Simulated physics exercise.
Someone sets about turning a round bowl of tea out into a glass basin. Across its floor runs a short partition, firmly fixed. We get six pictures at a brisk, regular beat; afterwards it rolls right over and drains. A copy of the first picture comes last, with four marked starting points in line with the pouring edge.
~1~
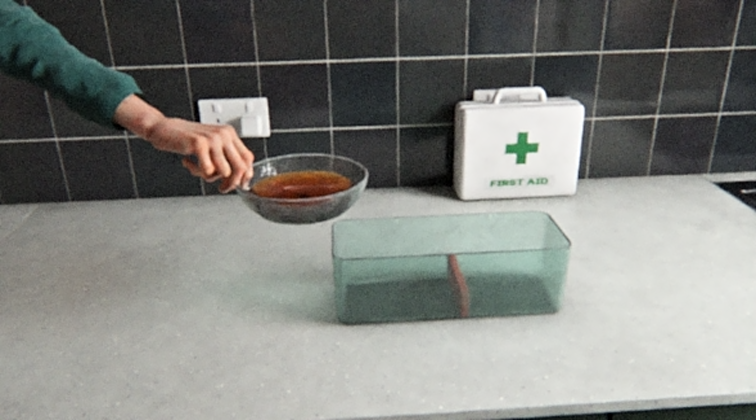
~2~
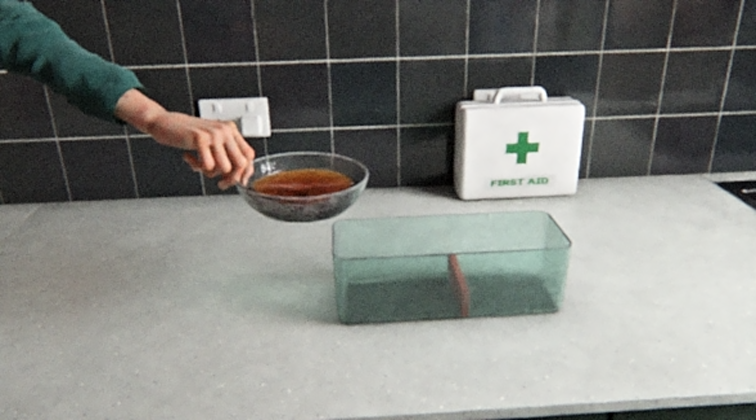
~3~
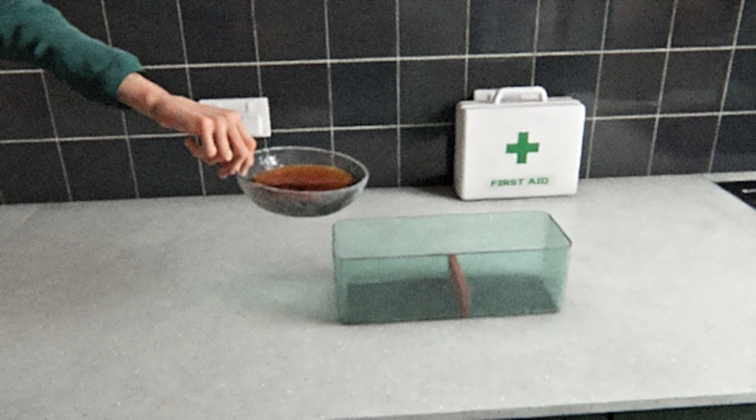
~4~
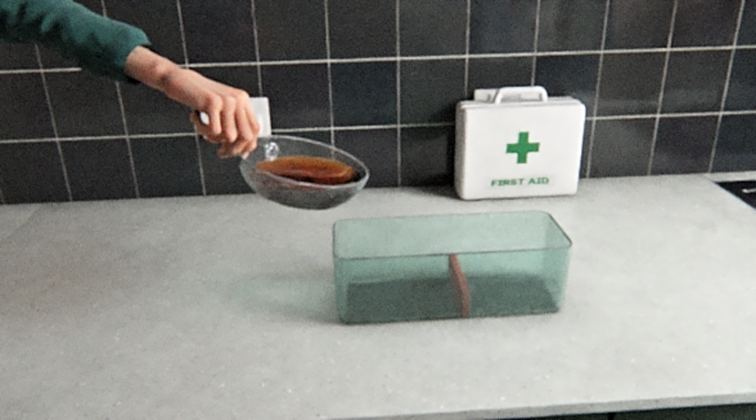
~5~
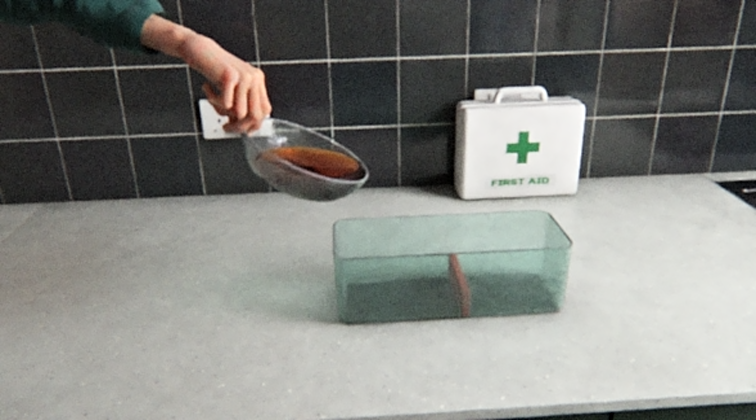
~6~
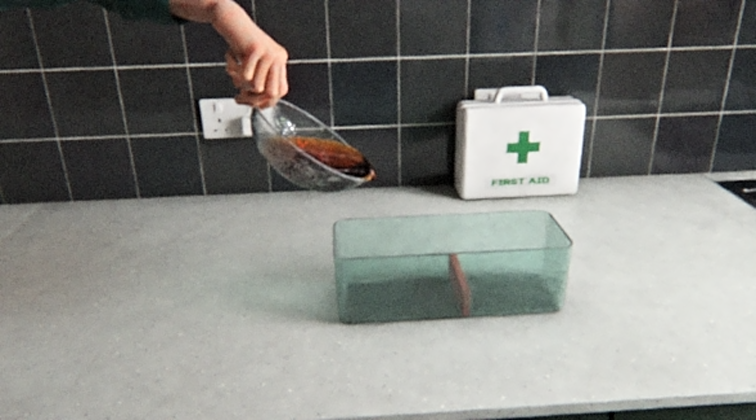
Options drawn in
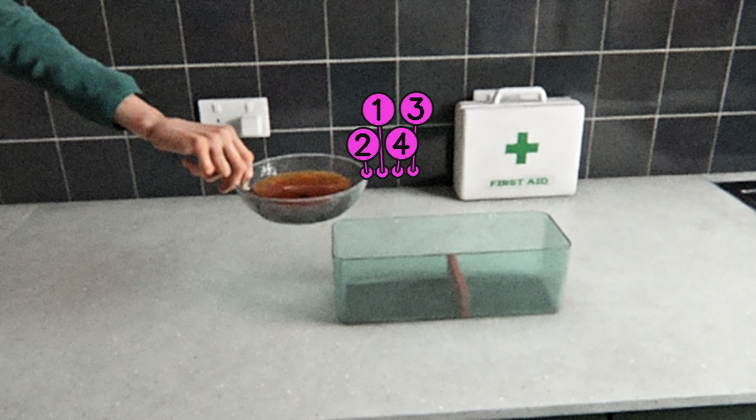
At the start, a hand in a green sleeve holds a clear round bowl of brown tea level, up and to the left of a greenish glass basin with a short reddish partition. The hand then rises and tilts the bowl rightward, increasingly steeply, until tea slides just over its lip.
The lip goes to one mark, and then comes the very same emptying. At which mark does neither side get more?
The best spot is 1.
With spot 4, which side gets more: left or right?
The right side.
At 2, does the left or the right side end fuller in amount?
The left side.
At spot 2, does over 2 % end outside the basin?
Yes.
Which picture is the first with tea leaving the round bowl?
In picture 6.
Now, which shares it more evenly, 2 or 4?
4.
On the marked copy, 1 at (382, 171); 2 at (366, 172); 3 at (413, 170); 4 at (397, 171).
With 1, about 52 % ends left of the wall and 45 % right of it; 3 % is lost outside.
With 2, about 80 % ends left of the wall and 13 % right of it; 7 % is lost outside.
With 3, about 24 % ends left of the wall and 74 % right of it.
With 4, about 29 % ends left of the wall and 69 % right of it.
